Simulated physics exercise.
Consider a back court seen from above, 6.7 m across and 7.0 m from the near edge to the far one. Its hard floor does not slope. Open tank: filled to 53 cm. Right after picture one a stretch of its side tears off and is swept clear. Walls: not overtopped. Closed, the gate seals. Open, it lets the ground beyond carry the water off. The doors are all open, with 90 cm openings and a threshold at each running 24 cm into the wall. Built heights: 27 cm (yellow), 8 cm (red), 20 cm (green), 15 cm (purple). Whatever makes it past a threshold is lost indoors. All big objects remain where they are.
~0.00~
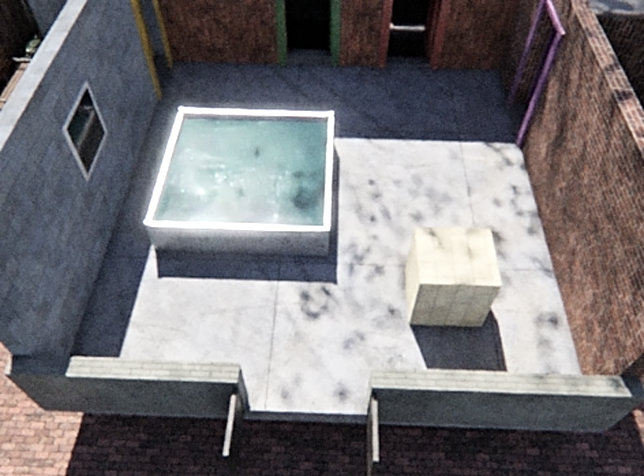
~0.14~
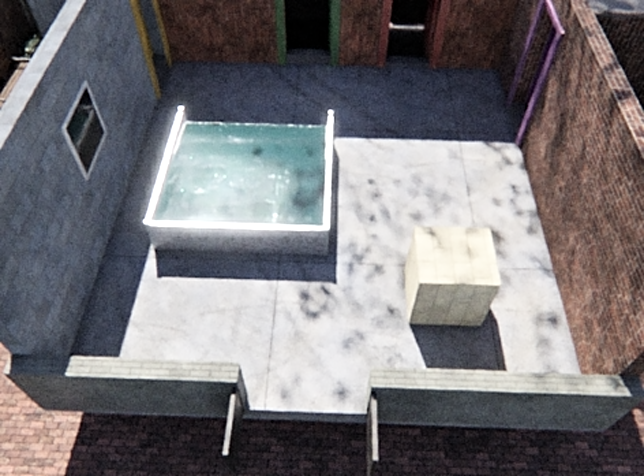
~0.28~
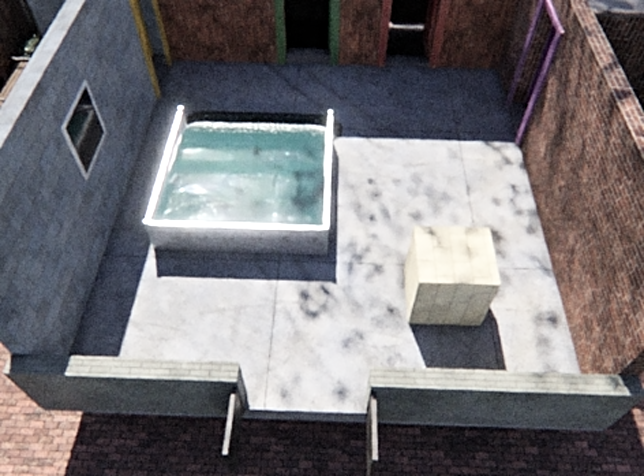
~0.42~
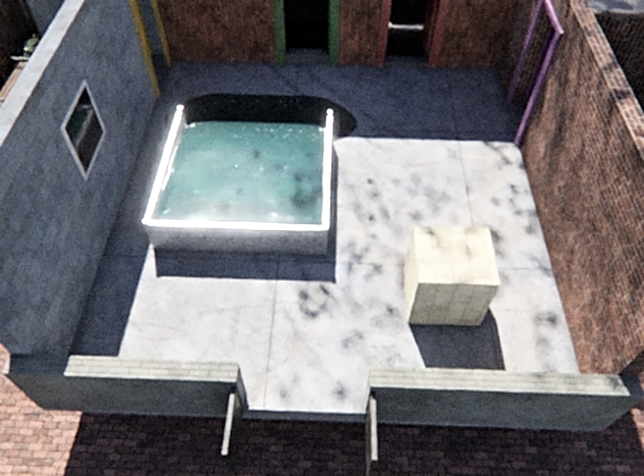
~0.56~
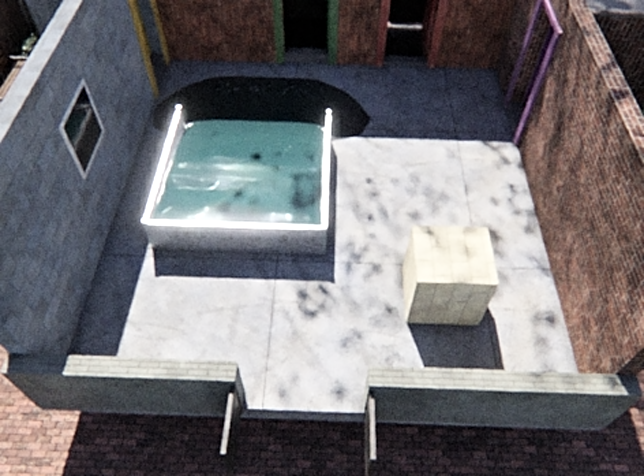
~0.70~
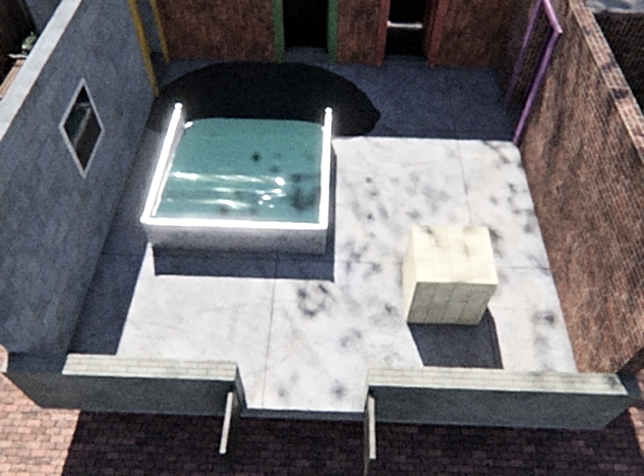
A square, white-rimmed tank of teal water stands left of centre in a walled court seen from high above, with a cream block to its right on pale, shadow-mottled paving. Grey and brick walls surround it, with green-framed and red-framed doorways at the back. The tank's far rim disappears, and dark water spreads backward and sideways across the floor while the view stays almost still.
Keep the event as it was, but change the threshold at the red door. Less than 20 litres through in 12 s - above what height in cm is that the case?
Above about 9 cm.
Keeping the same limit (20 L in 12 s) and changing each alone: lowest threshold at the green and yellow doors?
You'd want about 28 centimetres at green and about 28 centimetres at yellow.
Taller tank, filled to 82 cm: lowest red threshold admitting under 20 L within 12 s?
14.0 cm.
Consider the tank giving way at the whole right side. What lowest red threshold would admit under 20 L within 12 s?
A height of around 10.5 cm.
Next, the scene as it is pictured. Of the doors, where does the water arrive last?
Door: Purple.
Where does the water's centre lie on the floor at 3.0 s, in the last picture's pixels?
Approximately (268, 117).
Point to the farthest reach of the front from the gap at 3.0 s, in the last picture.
Pixel close to (496, 72).
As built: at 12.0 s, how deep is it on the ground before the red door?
Roughly 6.0 cm deep.
After 1.4 s water covers 25 % of the floor, deepest (36 cm) near (265, 65); it has not reached the red door.
After 3.0 s water covers 30 % of the floor, deepest (34 cm) near (166, 68); 13 cm at the red door, 9 litres in over its 8 cm threshold.
After 12.0 s water covers 95 % of the floor, deepest (10 cm) near (537, 270); 6 cm at the red door, 29 litres in over its 8 cm threshold.
At the red door as built, the water arrived by 1.6 s and peaked near 13 cm at 2.4 s.
Run again over the same 12 s with other heights there, 42 litres in over 7 cm, 7 litres over 11 cm. The limit of 20 litres is kept from about 9 cm up.
